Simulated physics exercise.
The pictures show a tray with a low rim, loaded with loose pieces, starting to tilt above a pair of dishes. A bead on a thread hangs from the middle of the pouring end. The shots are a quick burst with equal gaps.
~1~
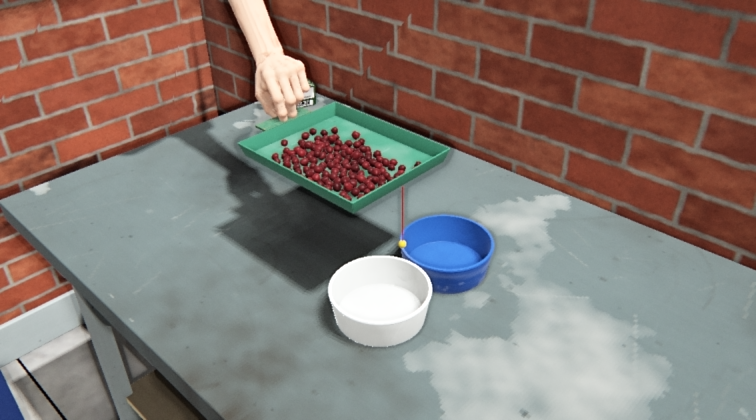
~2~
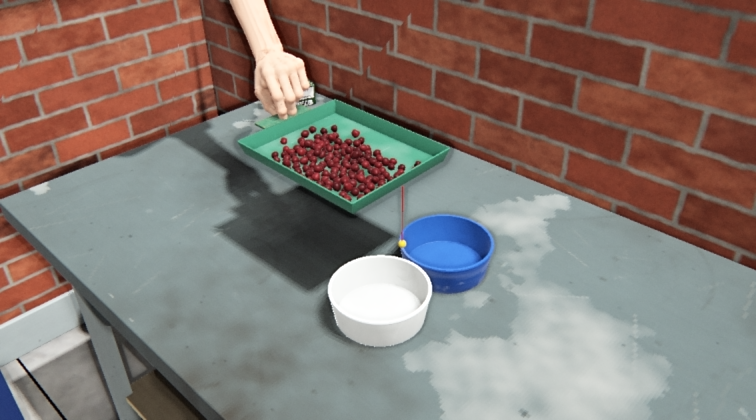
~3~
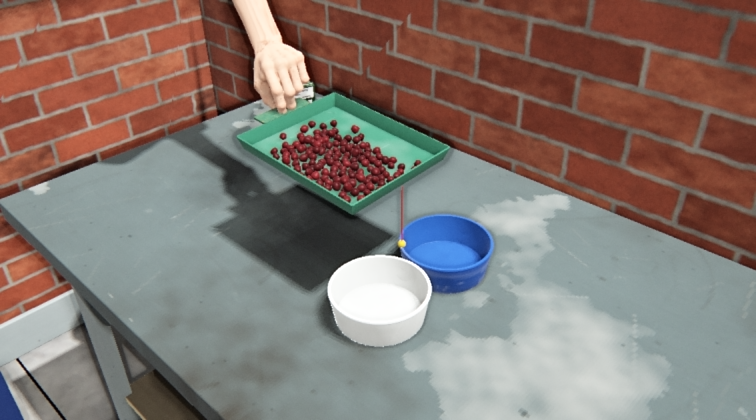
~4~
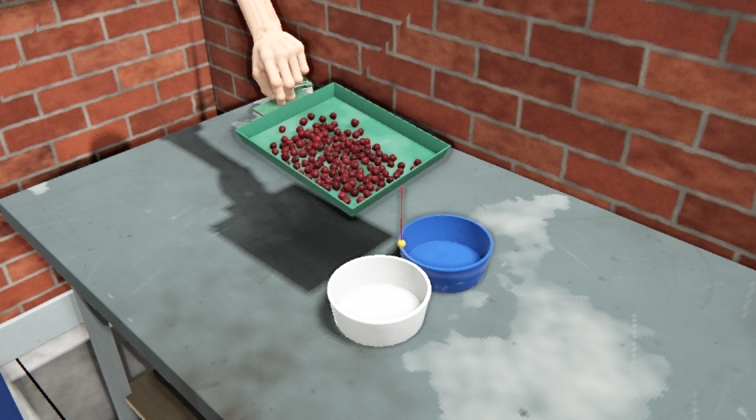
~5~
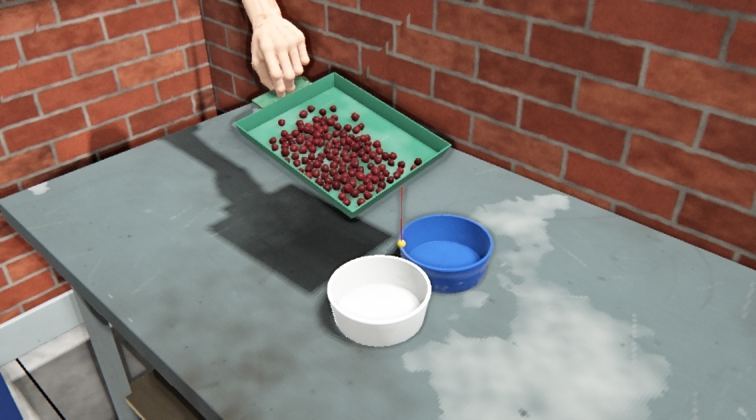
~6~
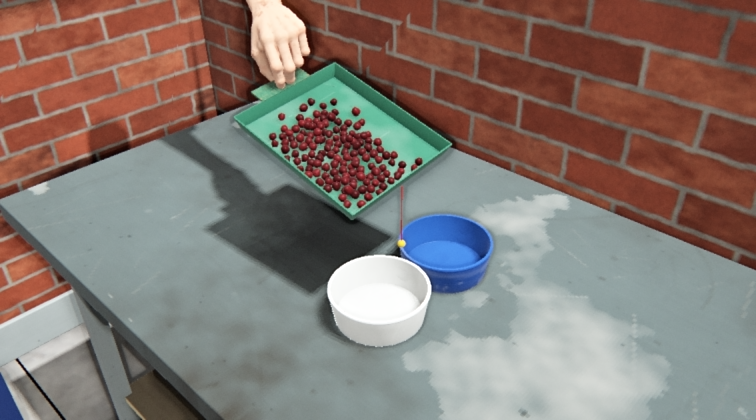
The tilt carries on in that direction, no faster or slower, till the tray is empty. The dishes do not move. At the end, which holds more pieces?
The left one ends fuller.
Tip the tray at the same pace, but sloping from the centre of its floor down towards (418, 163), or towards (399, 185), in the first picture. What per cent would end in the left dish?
About 0 and 50 per cent.
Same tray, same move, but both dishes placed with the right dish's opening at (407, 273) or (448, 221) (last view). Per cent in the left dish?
In turn 20 and 60 in a hundred.
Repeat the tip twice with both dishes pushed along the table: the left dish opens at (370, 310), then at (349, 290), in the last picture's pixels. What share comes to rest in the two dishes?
First some 90, then 80 per cent.
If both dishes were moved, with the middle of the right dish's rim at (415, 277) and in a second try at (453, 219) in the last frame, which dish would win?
One: The right one. Two: The left one.
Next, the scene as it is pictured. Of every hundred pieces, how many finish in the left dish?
Some 90 per cent.
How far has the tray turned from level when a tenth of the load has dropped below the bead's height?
Near 95 degrees.
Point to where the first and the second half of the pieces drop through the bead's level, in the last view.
At about (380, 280), then at (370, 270).
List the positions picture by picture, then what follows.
The first frame shows corners of the pouring end (353, 199) and (444, 148), level; middle of the load (337, 163), dried cherries; left dish (418, 322); right dish (482, 271); bead on its thread (402, 244).
The second frame shows corners of the pouring end (352, 199) and (444, 148), level; middle of the load (337, 162).
The third frame shows corners of the pouring end (352, 201) and (444, 147), tipped barely, lowest at the left corner; middle of the load (336, 159).
The fourth frame shows corners of the pouring end (352, 204) and (444, 146), tipped a little, lowest at the left corner; middle of the load (336, 156).
The fifth frame shows corners of the pouring end (353, 206) and (445, 145), tipped a little, lowest at the left corner; middle of the load (336, 153).
The sixth frame shows corners of the pouring end (353, 209) and (445, 144), tipped clearly, lowest at the left corner; middle of the load (336, 150); left dish (417, 321); right dish (481, 271).
Just after the last frame, tray tipped steeply; almost all on the tray; just a few in the air.
A moment on, tray tipped past a quarter turn; about a tenth on the tray; roughly two thirds in the left dish; just a few outside both; roughly a quarter in the air.
Further on, tray tipped past a quarter turn; almost all in the left dish; about a tenth outside both.
When it is over, tray tipped past a quarter turn; almost all in the left dish; not one in the right dish; about a tenth outside both.
